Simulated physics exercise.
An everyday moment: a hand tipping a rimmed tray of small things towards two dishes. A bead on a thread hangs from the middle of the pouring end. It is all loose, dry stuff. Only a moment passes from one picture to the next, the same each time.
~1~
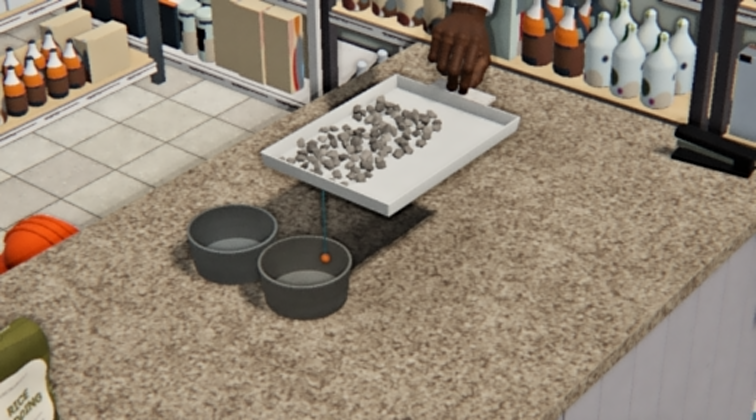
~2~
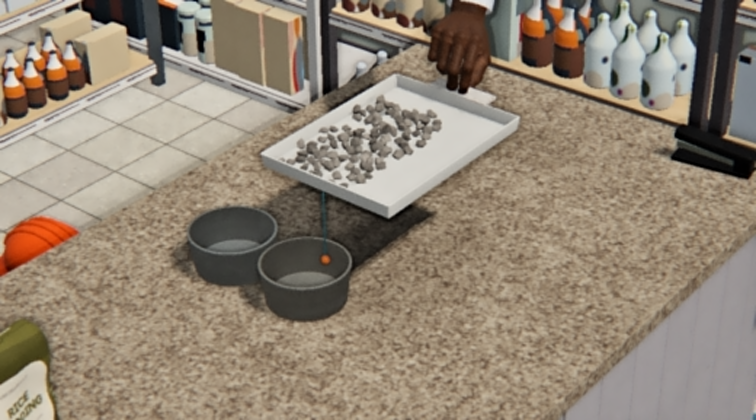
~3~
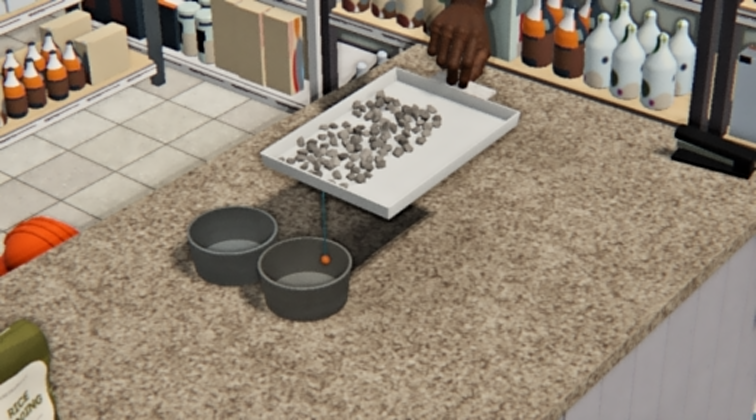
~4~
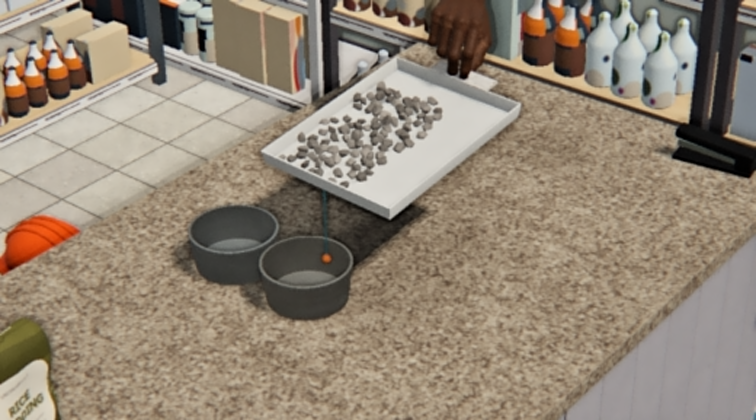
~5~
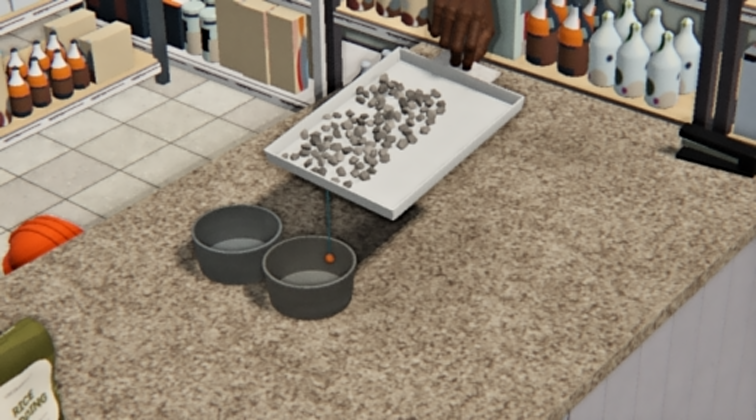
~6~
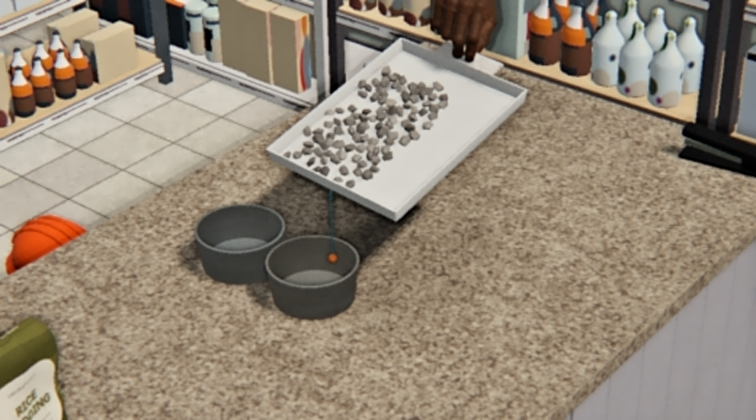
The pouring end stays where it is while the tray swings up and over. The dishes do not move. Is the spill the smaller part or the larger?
They take only the smaller part between them.
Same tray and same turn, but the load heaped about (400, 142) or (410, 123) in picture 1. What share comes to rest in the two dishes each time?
In turn 0 and 0 in a hundred.
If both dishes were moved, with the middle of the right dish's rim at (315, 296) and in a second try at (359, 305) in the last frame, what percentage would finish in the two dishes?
Near 40 % and 90 %.
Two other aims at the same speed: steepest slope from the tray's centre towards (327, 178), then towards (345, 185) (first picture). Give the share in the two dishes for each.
The first gives 30 %, the second 20 %.
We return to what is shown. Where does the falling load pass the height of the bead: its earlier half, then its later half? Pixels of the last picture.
At about (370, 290), then at (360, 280).
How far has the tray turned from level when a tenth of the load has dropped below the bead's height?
At some 80 degrees.
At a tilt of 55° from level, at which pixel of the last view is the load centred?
Close to (360, 165).
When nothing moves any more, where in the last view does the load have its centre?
Near (361, 346).
Shortly afterwards, tray tipped steeply; the whole lot on the tray.
Next, tray tipped right over; near a third on the tray; near half outside both; near a quarter in the air.
Some moments later, tray tipped past a quarter turn; only a few in the right dish; all but a few outside both.
In the end, tray tipped past a quarter turn; only a few in the right dish; none at all in the left dish; all but a few outside both.
